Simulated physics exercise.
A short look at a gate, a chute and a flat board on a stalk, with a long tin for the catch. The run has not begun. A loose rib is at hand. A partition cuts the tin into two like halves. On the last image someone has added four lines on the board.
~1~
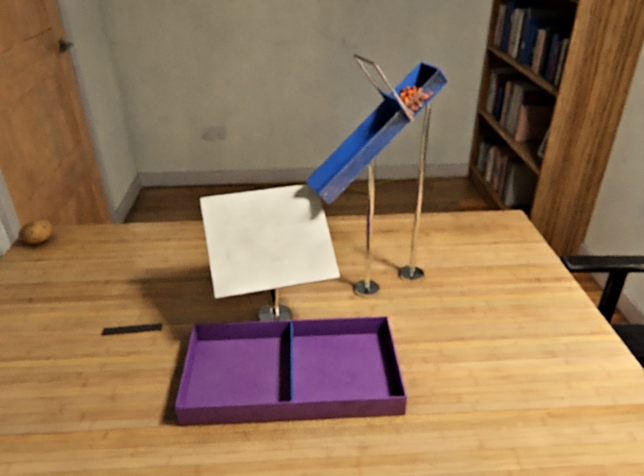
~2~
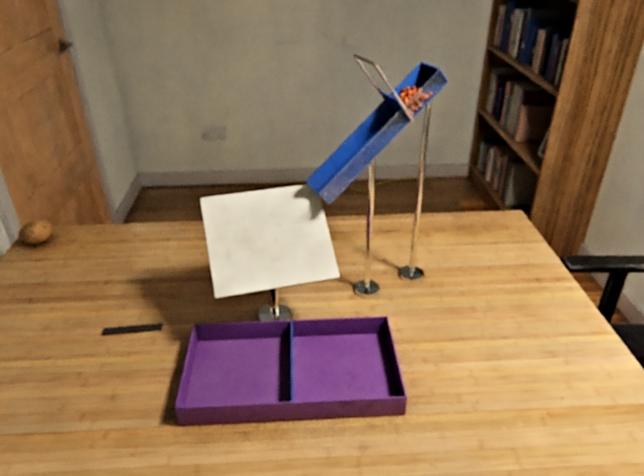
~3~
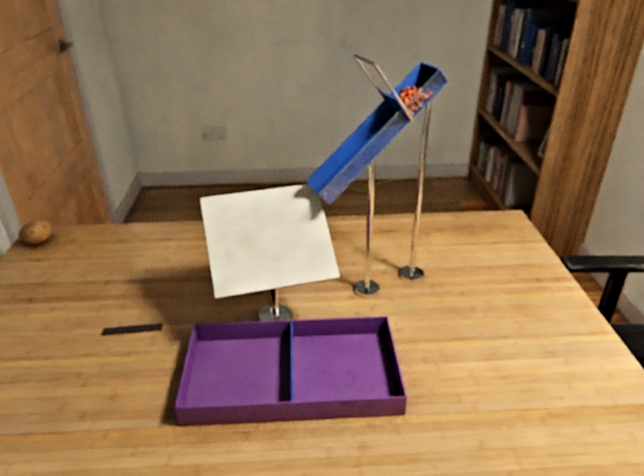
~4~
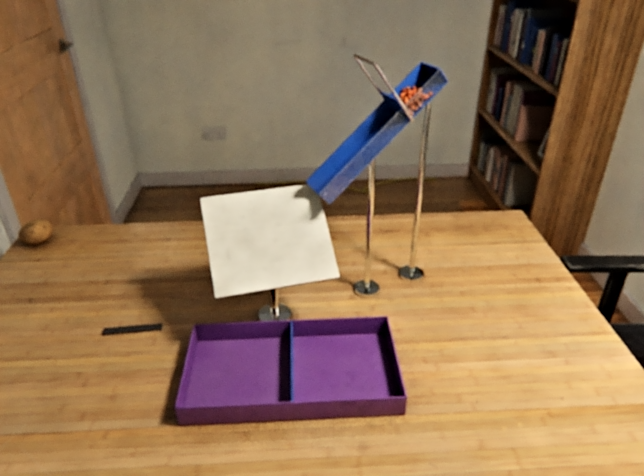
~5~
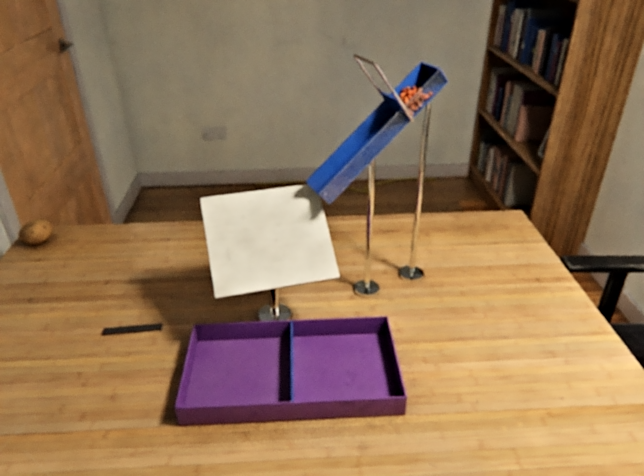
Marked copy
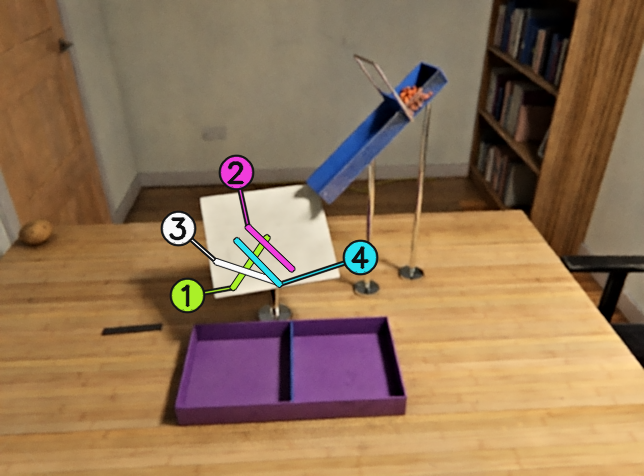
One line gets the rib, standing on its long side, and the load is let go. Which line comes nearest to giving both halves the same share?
3 works best here.
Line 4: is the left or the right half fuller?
Right.
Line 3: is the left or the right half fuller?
The right half.
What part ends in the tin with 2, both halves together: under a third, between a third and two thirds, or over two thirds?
It is over two thirds.
On the marked copy, line 1 from (267, 237) to (233, 287); line 2 from (248, 227) to (291, 269); line 3 from (216, 261) to (276, 281); line 4 from (236, 240) to (279, 284).
For line 1, of what is caught, nearly all in the left half, a small part in the right.
For line 2, of what is caught, a small part in the left half, nearly all in the right.
For line 3, of what is caught, about a third in the left half, about two thirds in the right.
For line 4, of what is caught, a small part in the left half, nearly all in the right.
